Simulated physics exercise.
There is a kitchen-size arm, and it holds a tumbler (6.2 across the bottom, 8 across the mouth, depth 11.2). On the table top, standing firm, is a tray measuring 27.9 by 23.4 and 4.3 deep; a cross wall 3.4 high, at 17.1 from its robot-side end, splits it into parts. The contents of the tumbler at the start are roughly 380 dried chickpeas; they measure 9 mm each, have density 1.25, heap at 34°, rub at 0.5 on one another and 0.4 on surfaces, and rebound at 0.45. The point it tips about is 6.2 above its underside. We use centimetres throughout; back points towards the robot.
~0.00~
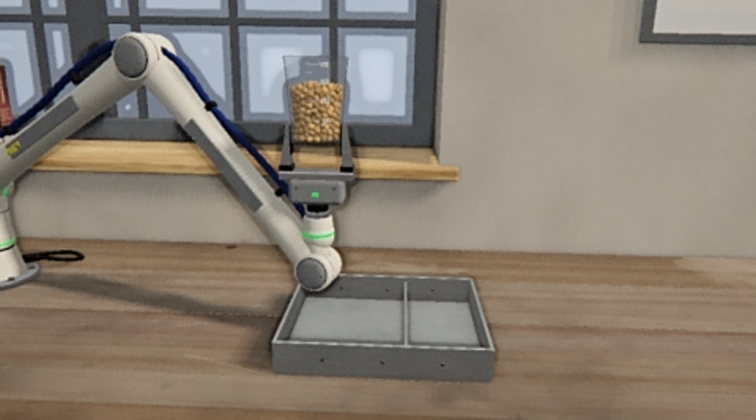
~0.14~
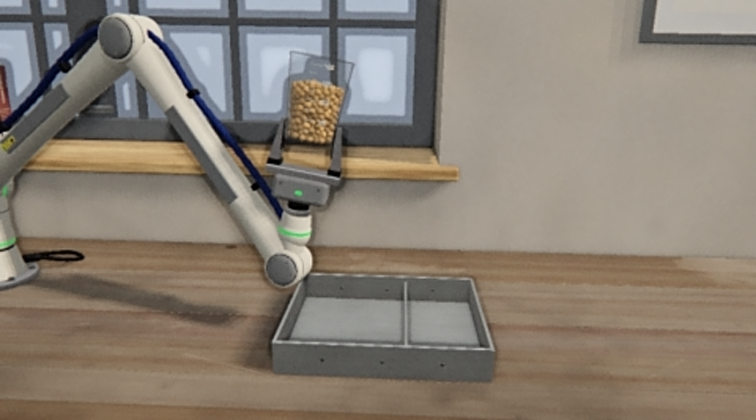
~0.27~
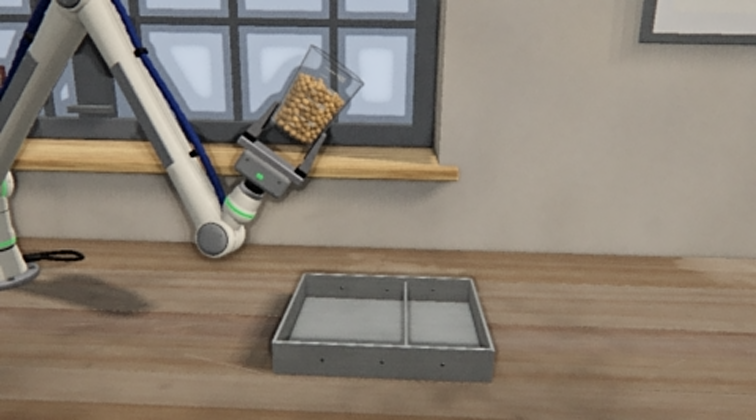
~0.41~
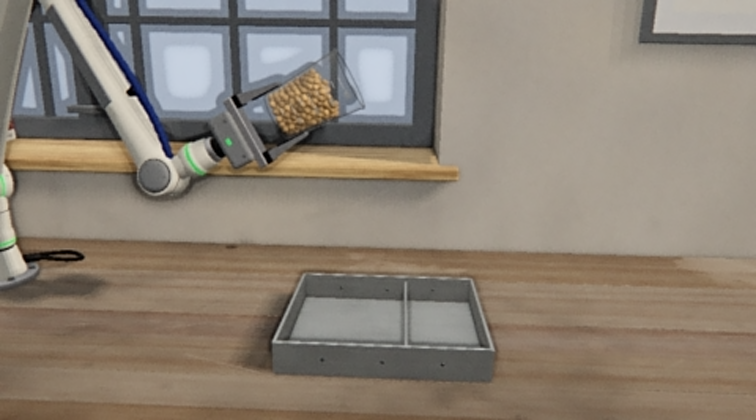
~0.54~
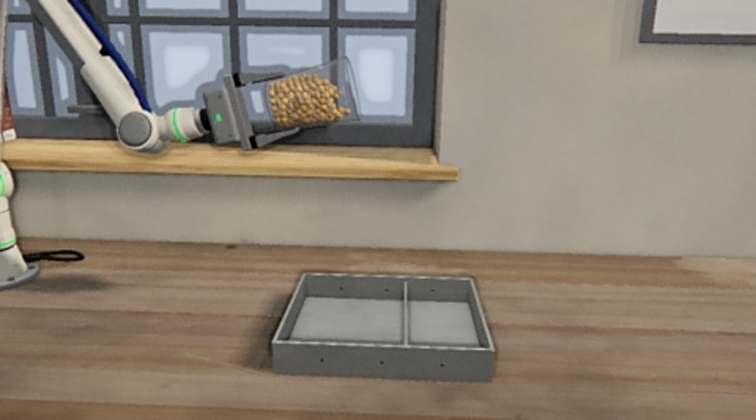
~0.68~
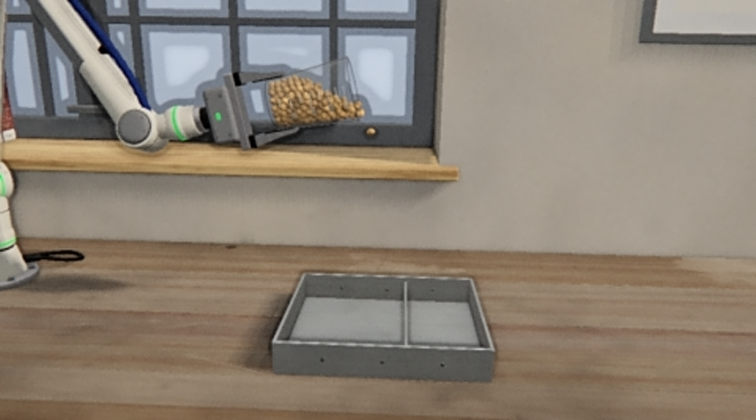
Robot arm tilting a clear tumbler of chickpeas rightward above a divided grey tray, one chickpea leaving the rim.
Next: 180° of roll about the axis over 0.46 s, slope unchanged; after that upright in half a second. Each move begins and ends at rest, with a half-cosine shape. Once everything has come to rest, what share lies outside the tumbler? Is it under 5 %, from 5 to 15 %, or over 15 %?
From 5 to 15 %.
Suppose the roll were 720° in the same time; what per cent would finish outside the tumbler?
It would come to around 10 per cent.
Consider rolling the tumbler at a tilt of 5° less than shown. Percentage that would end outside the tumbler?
In that case I'd expect around 5 per cent.
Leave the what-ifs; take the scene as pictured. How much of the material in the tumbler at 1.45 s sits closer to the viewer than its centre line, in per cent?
Roughly 45 in every hundred.
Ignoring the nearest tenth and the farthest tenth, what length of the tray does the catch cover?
Around 20 cm.
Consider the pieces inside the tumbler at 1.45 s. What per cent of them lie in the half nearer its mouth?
Roughly 35 %.
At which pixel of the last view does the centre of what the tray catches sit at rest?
Middle: Close to (380, 329).
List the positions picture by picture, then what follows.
Tumbler middle at (316, 101), upright; upper third of the load around (316, 93), from x 295 to 340, top at y 85; 381 in the tumbler, in the first picture.
Tumbler middle at (316, 101), tipped 10°; upper third of the load around (315, 93), from x 290 to 340, top at y 85, in the second picture.
Tumbler middle at (314, 100), tipped 35°; upper third of the load around (310, 93), from x 275 to 340, top at y 75, in the third picture.
Tumbler middle at (312, 99), tipped 62°; upper third of the load around (308, 90), from x 270 to 335, top at y 70, in the fourth picture.
Tumbler middle at (312, 97), tipped 77°; upper third of the load around (304, 88), from x 270 to 345, top at y 75, in the fifth picture.
Tumbler middle at (312, 97), tipped 78°; upper third of the load around (298, 91), from x 270 to 370, top at y 80; 380 in the tumbler, 1 in flight or on a rim, in the sixth picture.
After 1.06 s, tipped 78°, highest piece 38 above the table; 360 in the tumbler, 8 in the robot-side part, 13 in flight or on a rim.
After 1.45 s, tipped 25°, highest piece 39 above the table; 344 in the tumbler, 29 in the robot-side part, 5 in the far-side part, 3 in flight or on a rim.
After 1.84 s, upright, highest piece 38 above the table; 344 in the tumbler, 28 in the robot-side part, 8 in the far-side part, 1 on the table or floor.
After 2.54 s, upright, highest piece 38 above the table; 344 in the tumbler, 28 in the robot-side part, 8 in the far-side part, 1 on the table or floor.
At rest, 344 in the tumbler, 28 in the robot-side part, 8 in the far-side part, 1 on the table or floor. That is 10 % outside the tumbler.
